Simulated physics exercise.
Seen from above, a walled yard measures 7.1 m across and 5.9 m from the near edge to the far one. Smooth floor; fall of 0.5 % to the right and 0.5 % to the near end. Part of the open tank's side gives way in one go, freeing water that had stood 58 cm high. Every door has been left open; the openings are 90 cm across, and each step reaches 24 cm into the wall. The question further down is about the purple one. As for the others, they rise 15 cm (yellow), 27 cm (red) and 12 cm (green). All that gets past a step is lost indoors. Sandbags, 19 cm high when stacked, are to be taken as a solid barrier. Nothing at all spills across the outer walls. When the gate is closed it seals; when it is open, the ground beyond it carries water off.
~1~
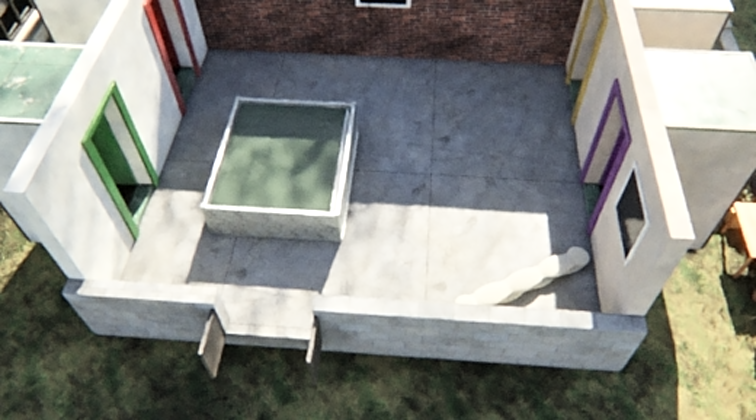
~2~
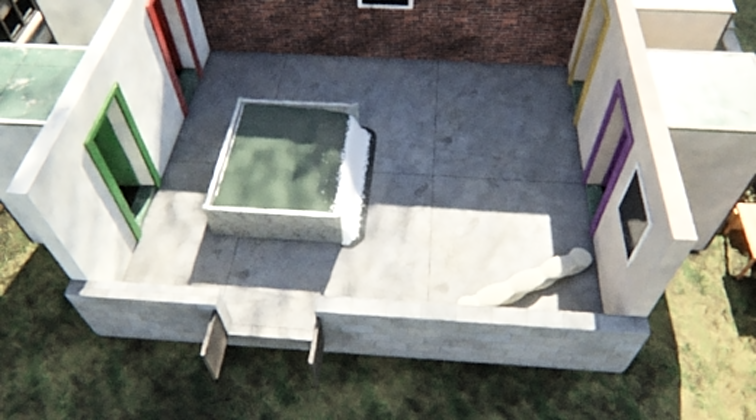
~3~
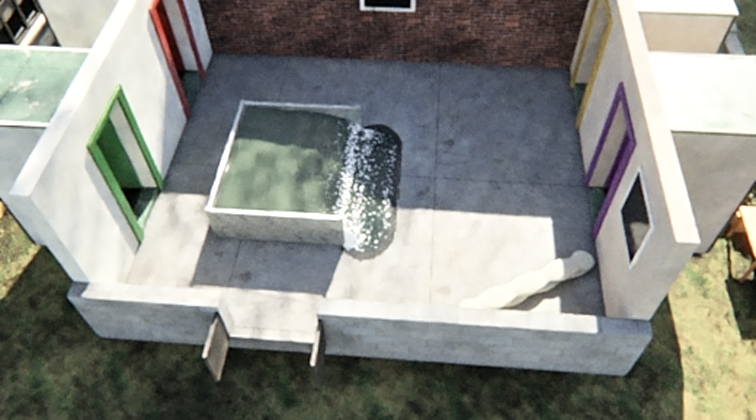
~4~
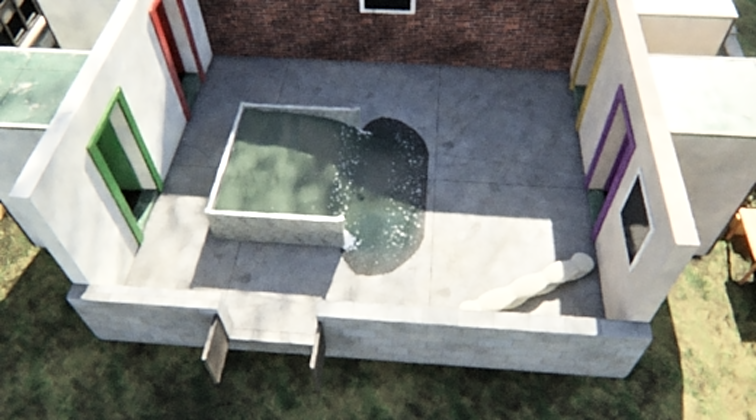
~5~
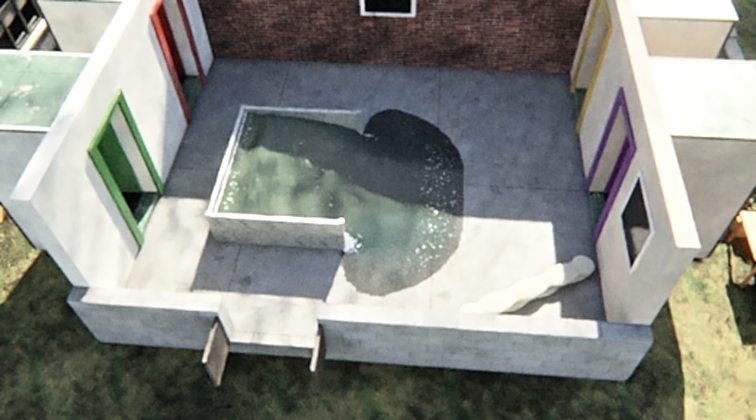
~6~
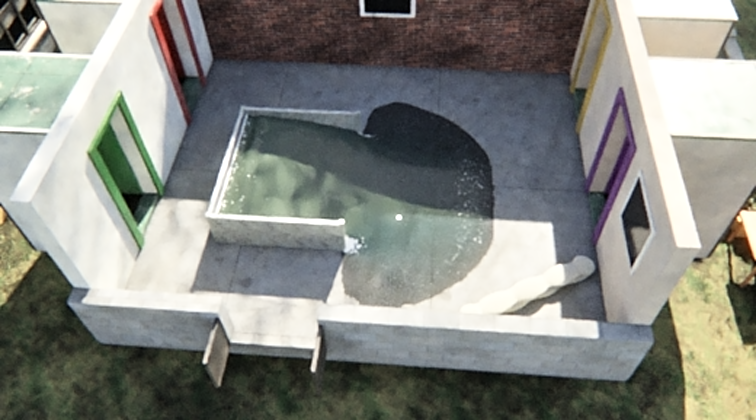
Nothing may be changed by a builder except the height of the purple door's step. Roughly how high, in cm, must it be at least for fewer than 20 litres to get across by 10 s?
Roughly 27 cm is just enough.
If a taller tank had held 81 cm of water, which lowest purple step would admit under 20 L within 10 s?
Some 38 cm.
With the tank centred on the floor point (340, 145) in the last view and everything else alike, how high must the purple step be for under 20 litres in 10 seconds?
Near 23 cm.
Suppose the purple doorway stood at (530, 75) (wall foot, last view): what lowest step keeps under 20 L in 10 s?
Roughly 19 cm.
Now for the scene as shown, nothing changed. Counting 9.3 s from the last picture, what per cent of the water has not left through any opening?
Close to 80 in a hundred.
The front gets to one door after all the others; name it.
The green one comes last.
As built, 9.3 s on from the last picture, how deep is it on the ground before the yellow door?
Lab note: Depth approx. 6.5 cm.
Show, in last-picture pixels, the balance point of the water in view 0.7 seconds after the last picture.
(362, 191) or so.
Then, 0.7 s after the last picture water covers 40 % of the floor, deepest (24 cm) near (350, 231); 4 cm at the purple door, 9 litres in over its 6 cm step.
Then, 2.3 s after the last picture water covers 50 % of the floor, deepest (32 cm) near (568, 85); 27 cm at the purple door, 253 litres in over its 6 cm step.
Then, 9.3 s after the last picture water covers 95 % of the floor, deepest (10 cm) near (248, 65); 7 cm at the purple door, 476 litres in over its 6 cm step.
At the purple door as built, the water peaked near 30 cm, 1.7 s after the last picture.
With a step of 24.5 cm, 40 litres would have come in within the 10 s; with 33 cm, 2 litres. So under 20 litres takes about 27 cm.
